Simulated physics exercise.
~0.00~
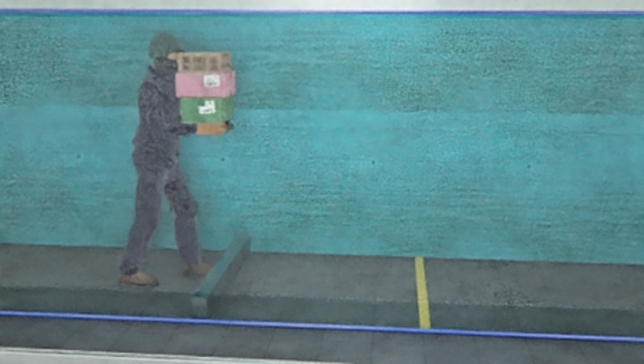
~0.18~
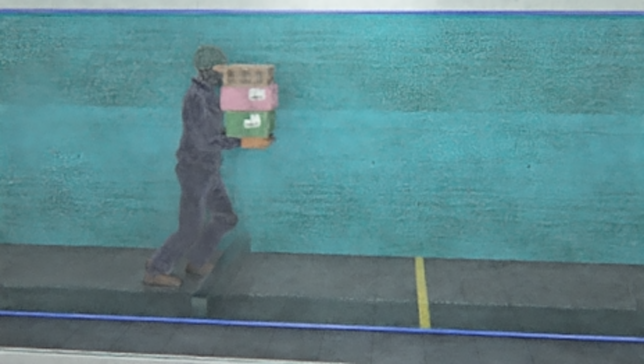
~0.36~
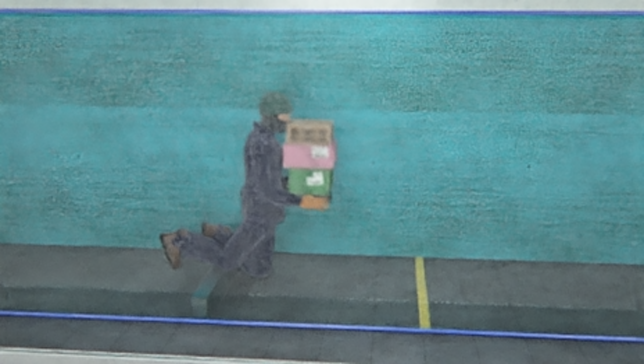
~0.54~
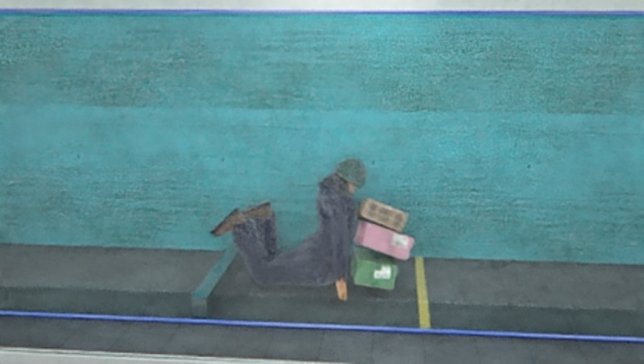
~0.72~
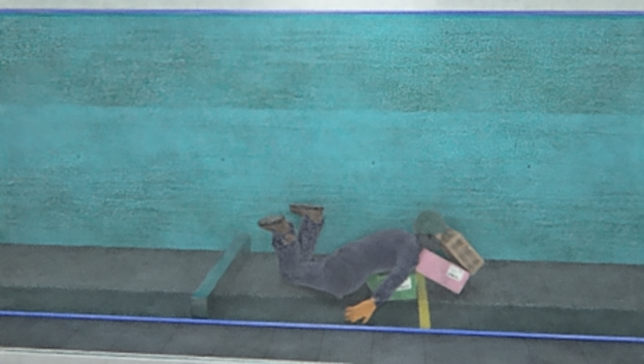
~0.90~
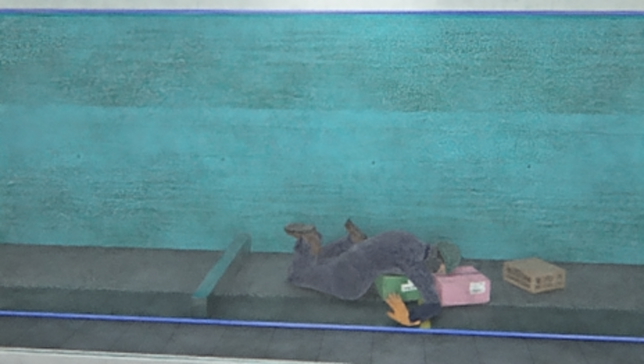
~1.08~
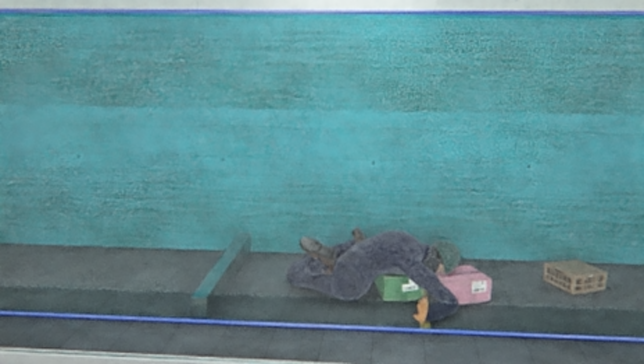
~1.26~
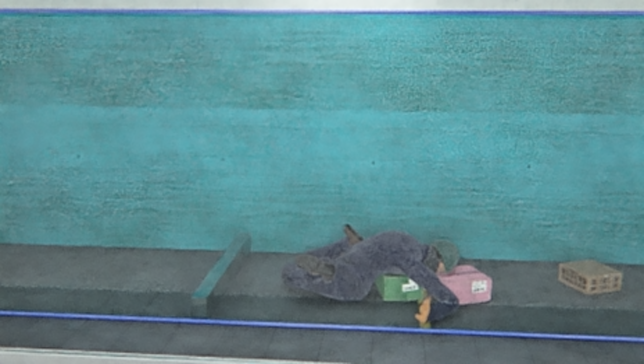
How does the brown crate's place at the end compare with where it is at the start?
At the start the brown crate is on top of the stack in the person's arms, left of the yellow line. At the end it lies alone on the floor at the far right, well beyond the line.
